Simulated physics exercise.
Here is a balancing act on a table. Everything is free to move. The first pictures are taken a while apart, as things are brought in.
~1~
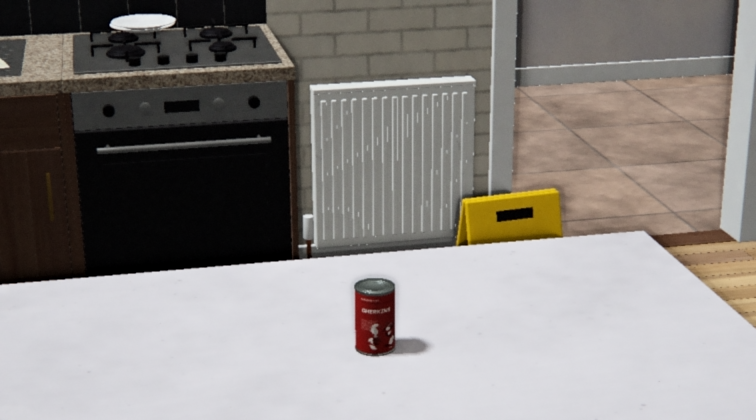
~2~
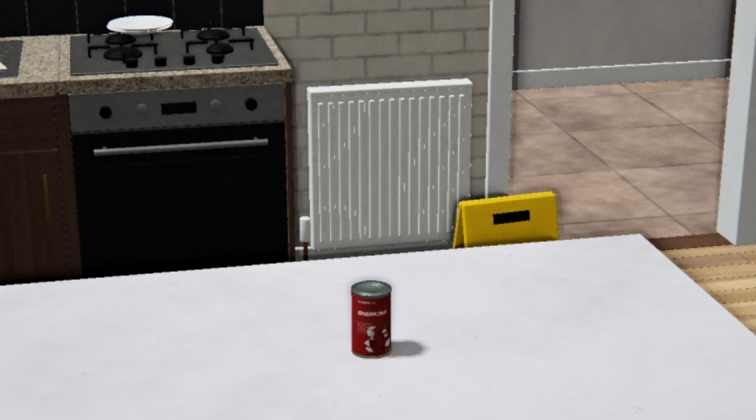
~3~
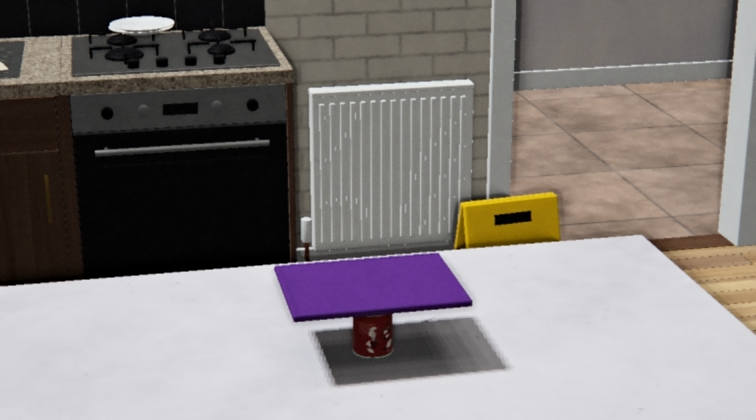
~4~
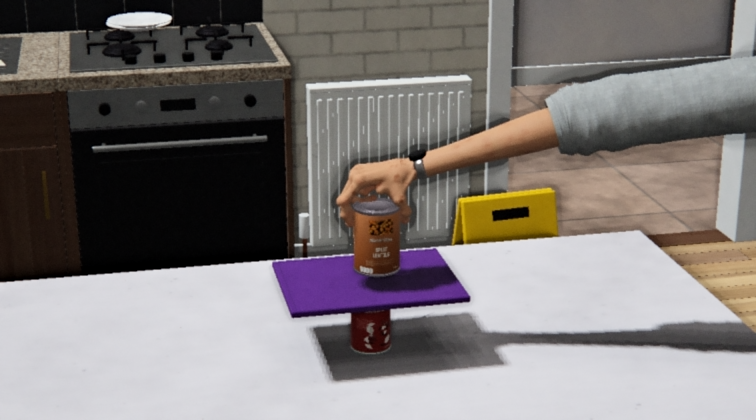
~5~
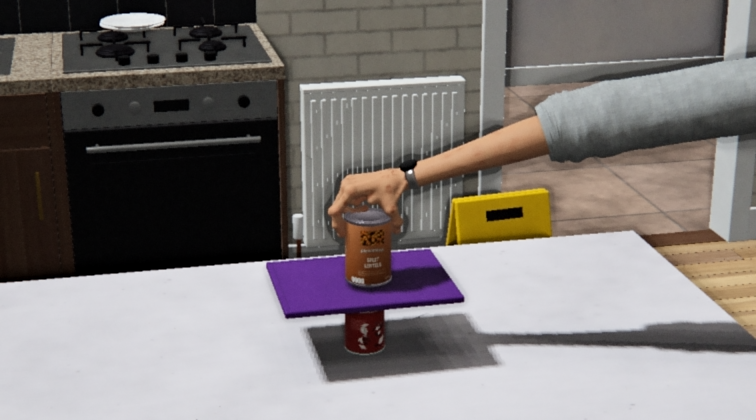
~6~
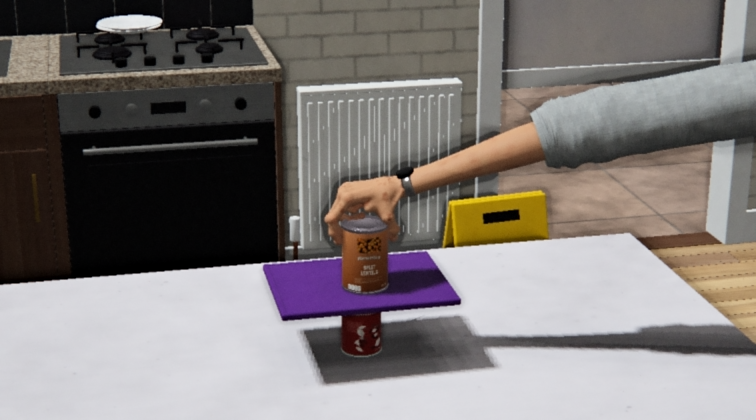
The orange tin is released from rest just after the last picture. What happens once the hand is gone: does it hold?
As it turns out, it keeps its balance.
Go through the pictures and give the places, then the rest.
In the first picture, the last thing is not in view yet.
In the second picture, the last thing is not in view yet.
In the third picture, the last thing is not in view yet; purple lid (370, 286).
The fourth picture shows coming down; orange tin (377, 237); purple lid (368, 281).
The fifth picture shows coming down; orange tin (368, 247); purple lid (362, 282).
The sixth picture shows set down, still held; orange tin (365, 255); purple lid (359, 284).
Then, 0.50 s past the last view, nothing moves.
Then, 1.30 s past the last view, orange tin resting near (365, 256).
Finally, all 3 still in place. Final places as the last picture's camera would see them, orange tin near (365, 256). The stack holds.
